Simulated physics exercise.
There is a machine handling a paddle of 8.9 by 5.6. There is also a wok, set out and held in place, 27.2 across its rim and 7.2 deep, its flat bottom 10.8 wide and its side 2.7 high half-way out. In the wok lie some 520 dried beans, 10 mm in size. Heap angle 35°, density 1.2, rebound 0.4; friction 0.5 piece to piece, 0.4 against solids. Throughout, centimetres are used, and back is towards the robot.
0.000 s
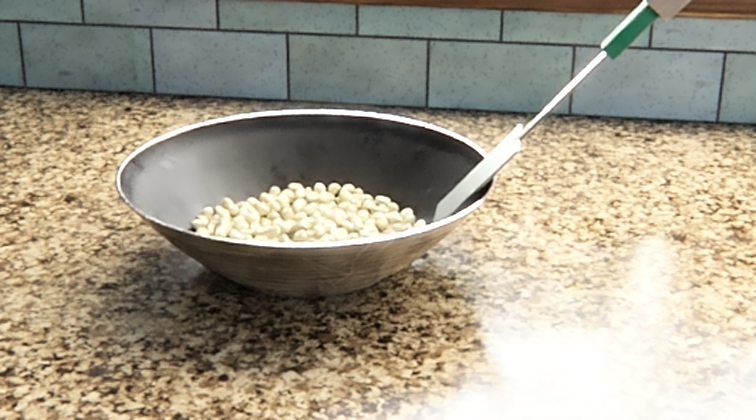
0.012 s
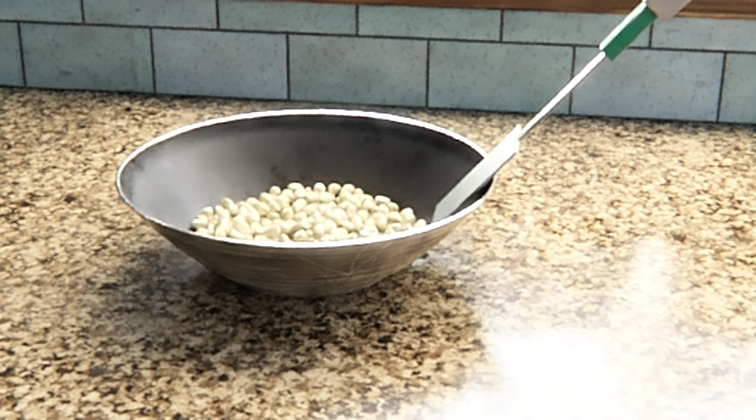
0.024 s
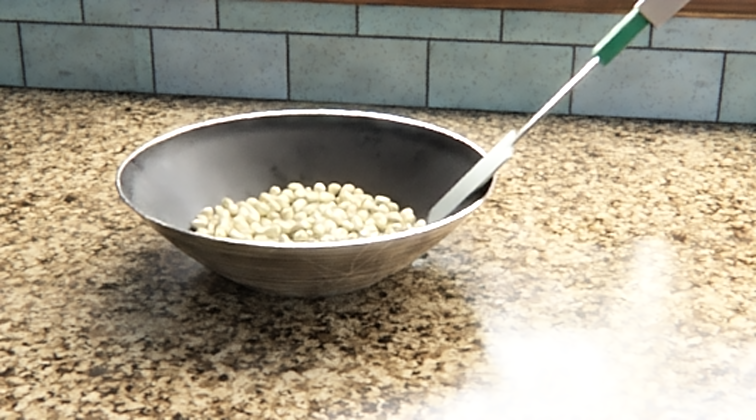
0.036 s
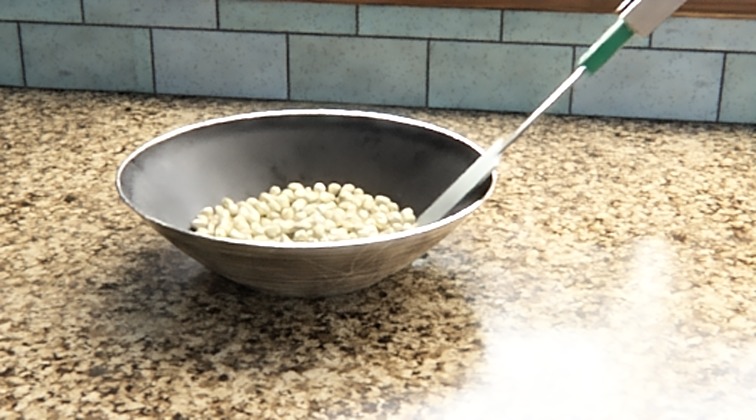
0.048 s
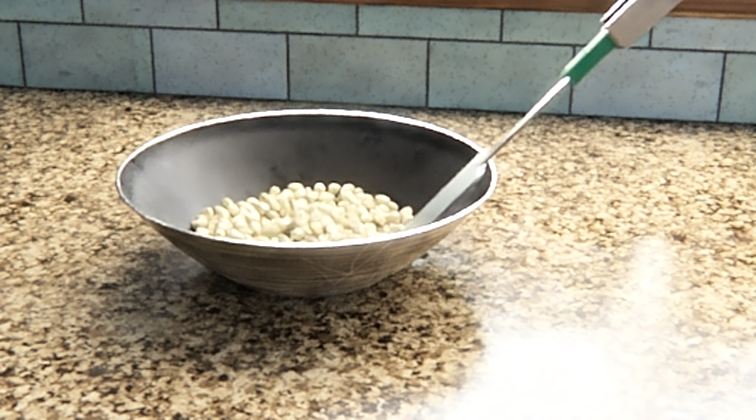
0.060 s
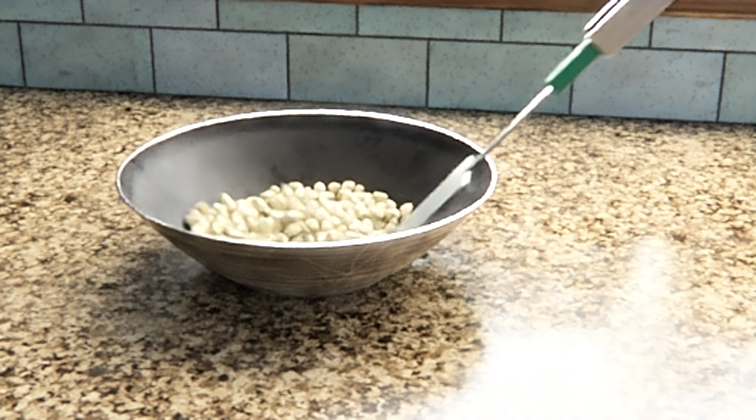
A green-and-white-handled paddle slides down into the wok and nudges the pale beans left.
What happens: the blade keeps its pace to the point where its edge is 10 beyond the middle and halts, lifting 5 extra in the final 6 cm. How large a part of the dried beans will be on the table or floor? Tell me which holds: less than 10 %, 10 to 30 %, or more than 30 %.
10 to 30 % holds.
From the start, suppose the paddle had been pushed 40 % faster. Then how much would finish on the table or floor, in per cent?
Estimated share: Some 30 %.
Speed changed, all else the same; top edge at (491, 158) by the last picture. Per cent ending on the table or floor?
Some 10 percent.
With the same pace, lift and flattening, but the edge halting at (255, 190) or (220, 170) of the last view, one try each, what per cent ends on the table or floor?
The two tries give near 0 and near 5 in a hundred.
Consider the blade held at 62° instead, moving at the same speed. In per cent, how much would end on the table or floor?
25 %.
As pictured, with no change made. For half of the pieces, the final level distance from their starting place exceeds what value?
I'd guess close to 4 centimetres.
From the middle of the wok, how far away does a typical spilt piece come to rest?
That distance comes to about 34 cm.
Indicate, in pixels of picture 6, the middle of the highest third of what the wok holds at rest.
Close to pixel (212, 211).
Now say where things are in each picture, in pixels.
The first frame shows the paddle top edge at (520, 138), sloping 49°; upper third of the load around (311, 229), from x 200 to 420, top at y 190; 519 in the wok.
The second frame shows the paddle top edge at (518, 139), sloping 49°; upper third of the load around (311, 229), from x 200 to 420, top at y 190.
The third frame shows the paddle top edge at (512, 143), sloping 49°; upper third of the load around (311, 229), from x 200 to 420, top at y 190.
The fourth frame shows the paddle top edge at (499, 152), sloping 49°; upper third of the load around (310, 229), from x 200 to 415, top at y 190.
The fifth frame shows the paddle top edge at (484, 162), sloping 49°; upper third of the load around (305, 227), from x 200 to 405, top at y 190.
The sixth frame shows the paddle top edge at (469, 170), sloping 49°; upper third of the load around (299, 223), from x 195 to 405, top at y 190; 519 in the wok.
After 0.12 s, sloping 49°, highest piece 7 above the table; 519 in the wok.
After 0.19 s, sloping 49°, highest piece 8 above the table; 519 in the wok.
After 0.42 s, sloping 49°, highest piece 19 above the table; 416 in the wok, 44 on the table or floor, 59 on the blade or in flight.
After 1.47 s, sloping 49°, highest piece 6 above the table; 416 in the wok, 103 on the table or floor.
In the end, 416 in the wok, 103 on the table or floor. That is 20 % on the table or floor.
